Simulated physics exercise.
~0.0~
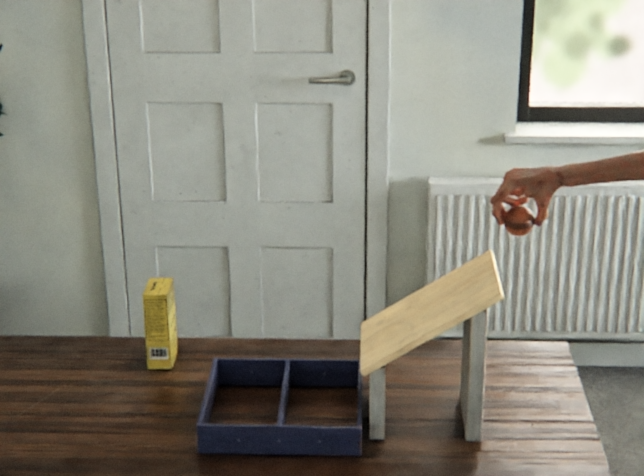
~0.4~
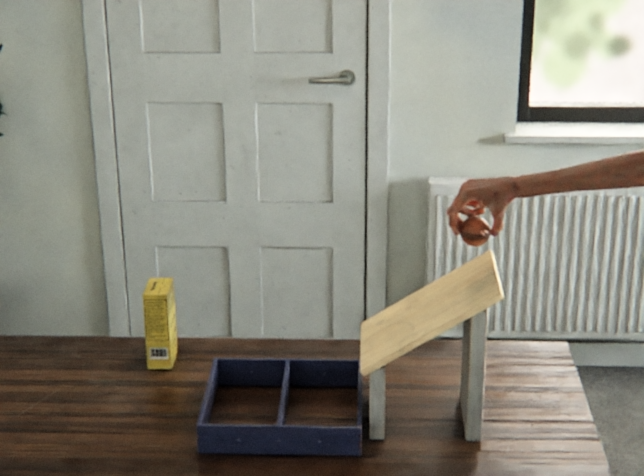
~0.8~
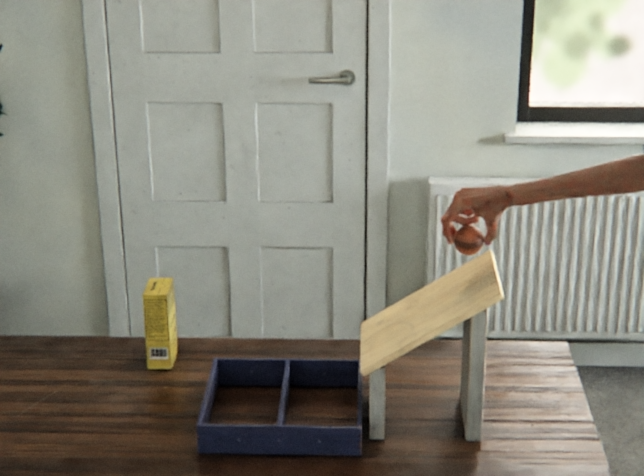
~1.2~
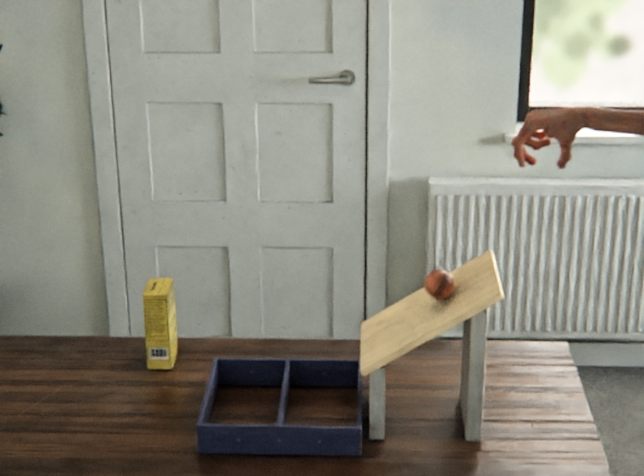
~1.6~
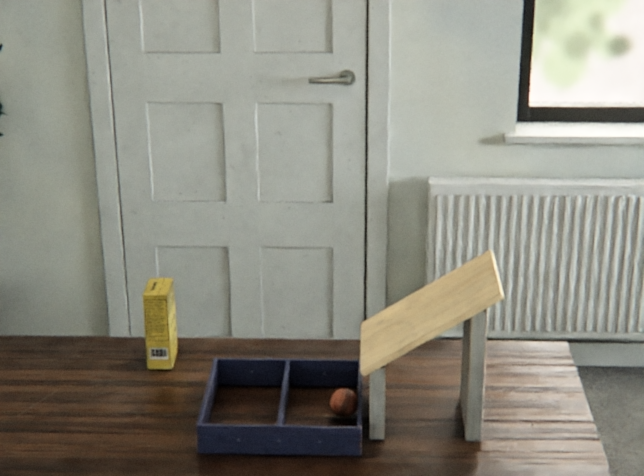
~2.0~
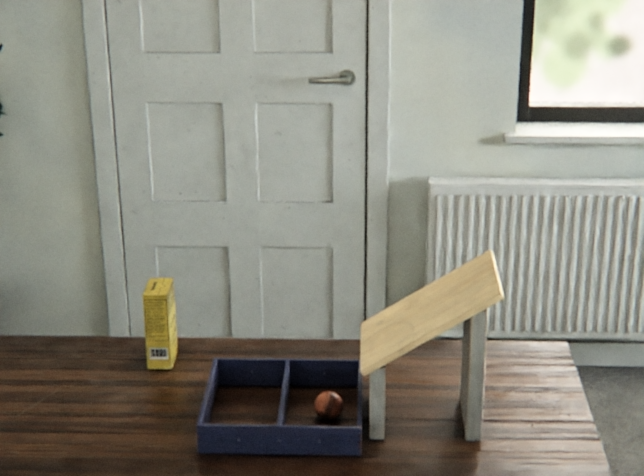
An orange ball, held by a hand above a sloping wooden board, is lowered and released, then rolls down to the left into a dark blue two-bay tray. It ends in the bay nearer the board, while a yellow carton stands unmoved on the table.
